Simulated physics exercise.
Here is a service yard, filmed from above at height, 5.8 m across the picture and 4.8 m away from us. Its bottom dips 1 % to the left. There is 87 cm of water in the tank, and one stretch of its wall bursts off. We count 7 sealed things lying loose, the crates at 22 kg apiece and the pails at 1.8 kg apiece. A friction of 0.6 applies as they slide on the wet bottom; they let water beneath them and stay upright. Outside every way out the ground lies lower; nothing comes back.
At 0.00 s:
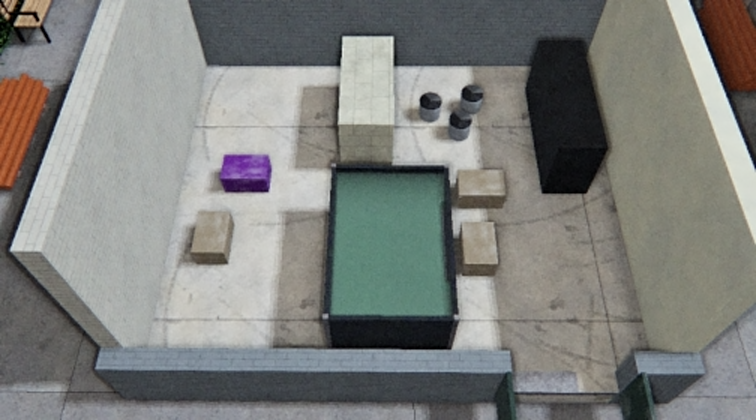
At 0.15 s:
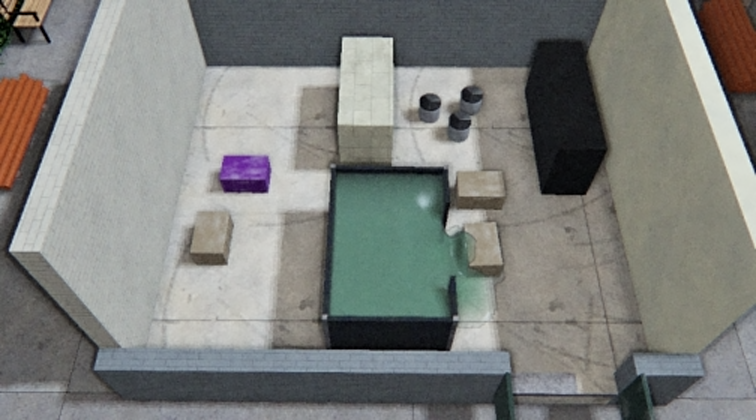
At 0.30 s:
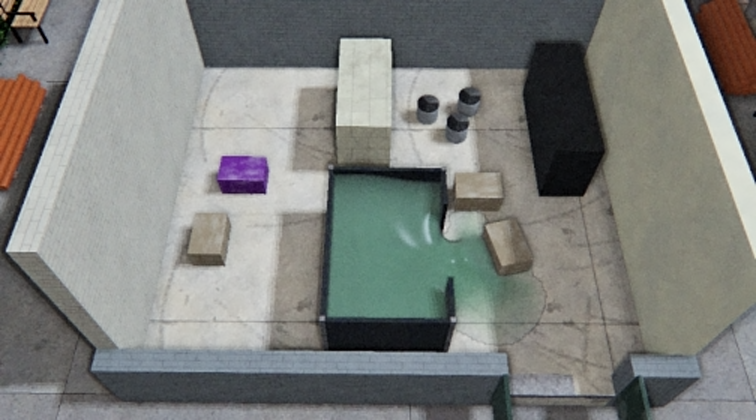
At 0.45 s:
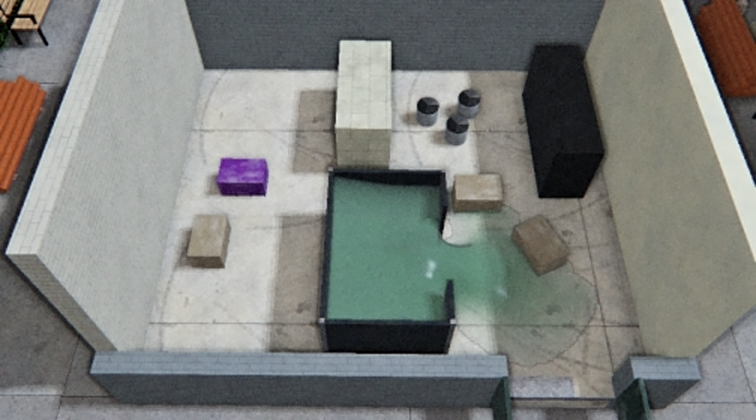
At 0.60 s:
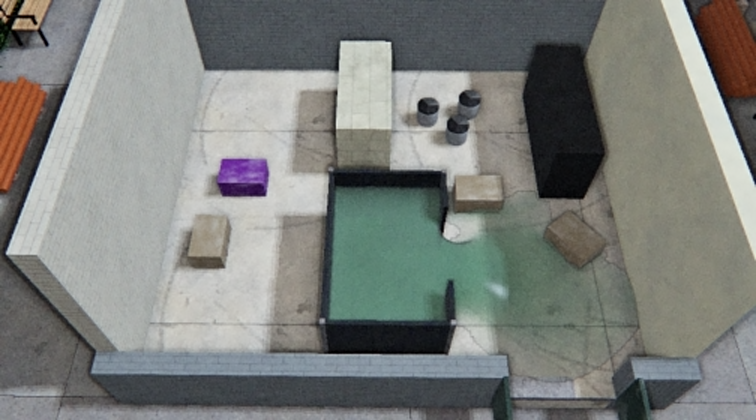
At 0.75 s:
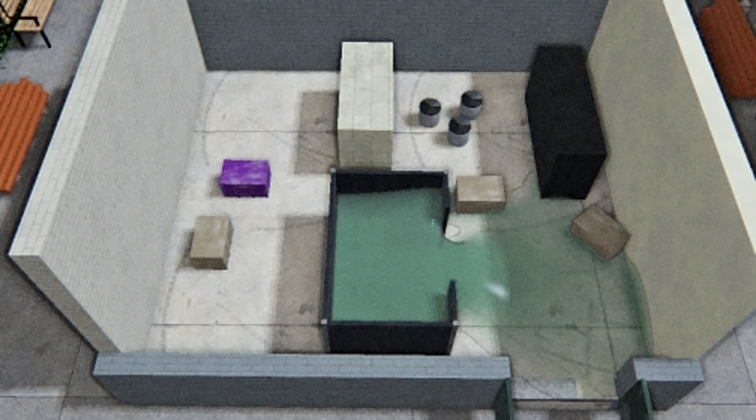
Green water burst through the right side of a big tank in a walled yard and spread across the ground, pushing one tan crate toward the right wall while the other crates and pails stayed put.
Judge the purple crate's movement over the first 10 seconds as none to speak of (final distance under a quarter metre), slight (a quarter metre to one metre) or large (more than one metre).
Its movement is none to speak of.
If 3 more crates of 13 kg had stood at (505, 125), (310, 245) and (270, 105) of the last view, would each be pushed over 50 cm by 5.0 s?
Order as asked - farther, not as far, not as far.
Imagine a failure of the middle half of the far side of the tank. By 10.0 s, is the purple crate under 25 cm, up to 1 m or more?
Result: Purple crate displaced far.
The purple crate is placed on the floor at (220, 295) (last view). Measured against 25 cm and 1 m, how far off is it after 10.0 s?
I'd say it does not really move.
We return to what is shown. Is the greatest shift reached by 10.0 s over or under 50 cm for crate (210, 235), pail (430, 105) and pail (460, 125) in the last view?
Within, beyond, beyond.
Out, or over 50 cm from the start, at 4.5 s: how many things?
3 of them.
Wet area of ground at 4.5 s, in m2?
That flooded area is roughly 15 m2.
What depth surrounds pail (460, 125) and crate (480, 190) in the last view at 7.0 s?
I'd put it at 11 cm and 8 cm respectively.
After 2.0 s the purple crate is near (244, 172), 0.0 m from its start, aground; 0 of 7 are out; 1 afloat.
After 4.5 s the purple crate is near (244, 172), 0.0 m from its start, aground; 0 of 7 are out; 4 afloat.
After 7.0 s the purple crate is near (244, 172), 0.0 m from its start, aground; 0 of 7 are out; 3 afloat.
After 10.0 s the purple crate is near (244, 172), 0.0 m from its start, aground; 0 of 7 are out; 3 afloat.
